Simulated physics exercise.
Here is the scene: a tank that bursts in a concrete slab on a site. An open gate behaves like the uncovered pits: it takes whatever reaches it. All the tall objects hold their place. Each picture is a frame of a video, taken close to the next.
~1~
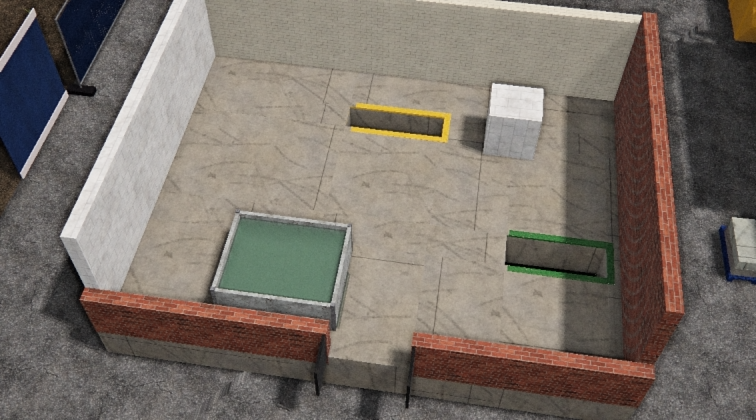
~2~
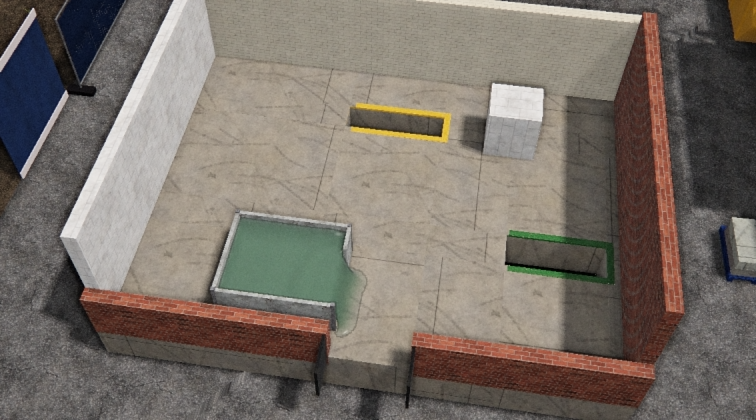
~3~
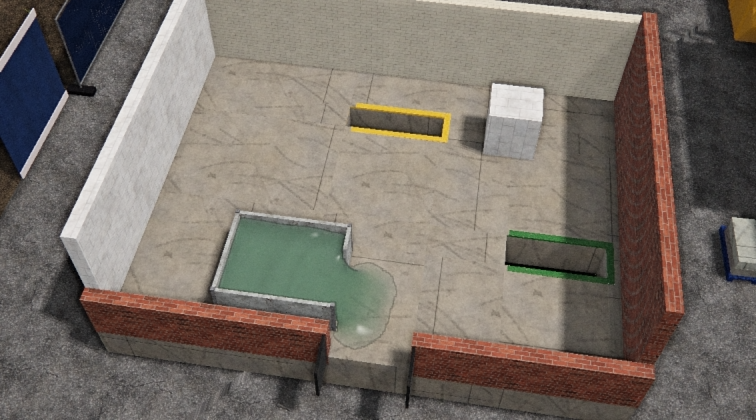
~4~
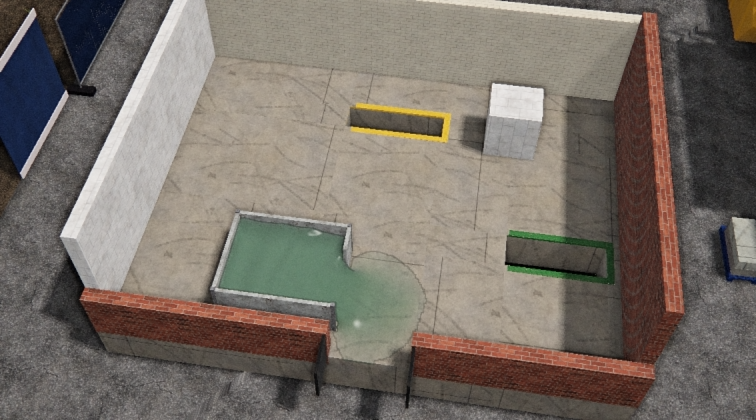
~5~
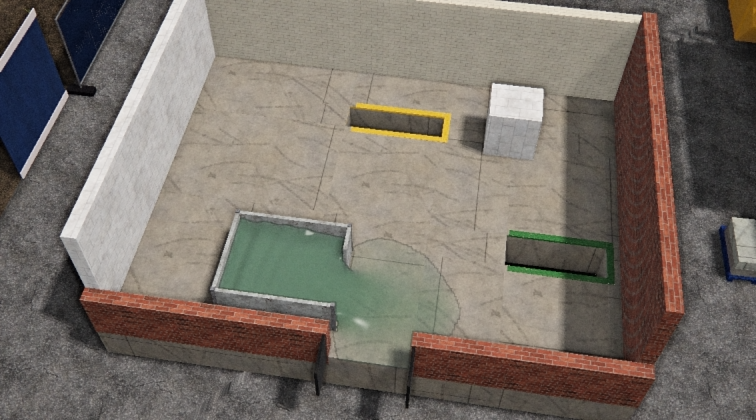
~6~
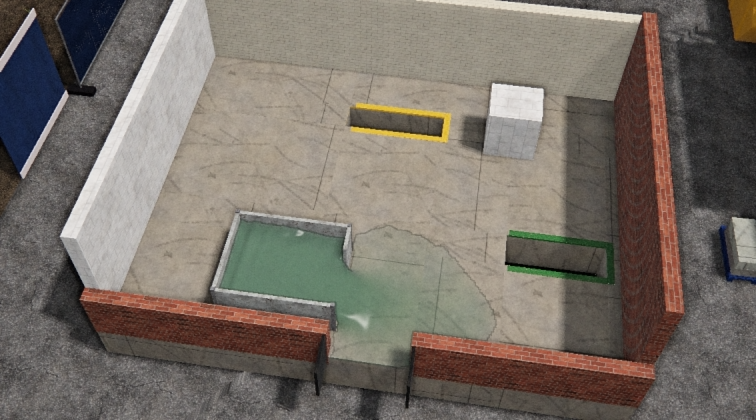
At first, a low tank of green water stands whole and still on a walled concrete slab, near yellow-edged and green-edged pits and a pale block. Then its right side opens and water pours out, spreading rightward across the floor in a widening, thinning sheet past the front gateway.
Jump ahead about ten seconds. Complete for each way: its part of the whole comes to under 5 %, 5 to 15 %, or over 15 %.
The gate's part comes to over 15 %; the green pit's part comes to over 15 %; the yellow pit's part comes to under 5 %.
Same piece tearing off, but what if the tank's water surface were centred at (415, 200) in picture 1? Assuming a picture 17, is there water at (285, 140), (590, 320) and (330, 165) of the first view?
In sequence: Unflooded, next inundated, then unflooded.
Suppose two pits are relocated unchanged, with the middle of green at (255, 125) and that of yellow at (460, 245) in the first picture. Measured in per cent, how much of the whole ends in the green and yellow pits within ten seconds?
Of the total, the green pit holds 0 per cent and the yellow pit 15 per cent.
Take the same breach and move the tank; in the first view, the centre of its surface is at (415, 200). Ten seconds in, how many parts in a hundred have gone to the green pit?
I'd put the green pit at 60 % of the whole.
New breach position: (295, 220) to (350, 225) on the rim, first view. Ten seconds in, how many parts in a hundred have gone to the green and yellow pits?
In percent: Green 2, yellow 40.
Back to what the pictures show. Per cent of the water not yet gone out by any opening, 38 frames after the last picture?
I'd say around 50 per cent.
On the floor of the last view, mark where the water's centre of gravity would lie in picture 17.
My guess is about (399, 302).
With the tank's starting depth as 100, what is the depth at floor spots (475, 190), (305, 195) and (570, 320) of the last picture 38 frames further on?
I'd put them at close to 2 per cent, then 0 per cent, then 14 per cent.
A moment on, water covers 20 % of the floor; the gate 4 %, the green pit 1 %, the yellow pit 0 %.
Next, water covers 25 % of the floor; the gate 8 %, the green pit 4 %, the yellow pit 0 %.
Then, water covers 25 % of the floor; the gate 12 %, the green pit 16 %, the yellow pit 0 %.
Later, water covers 30 % of the floor; the gate 15 %, the green pit 34 %, the yellow pit 0 %.
In the end, water covers 30 % of the floor; the gate 17 %, the green pit 50 %, the yellow pit 0 %.
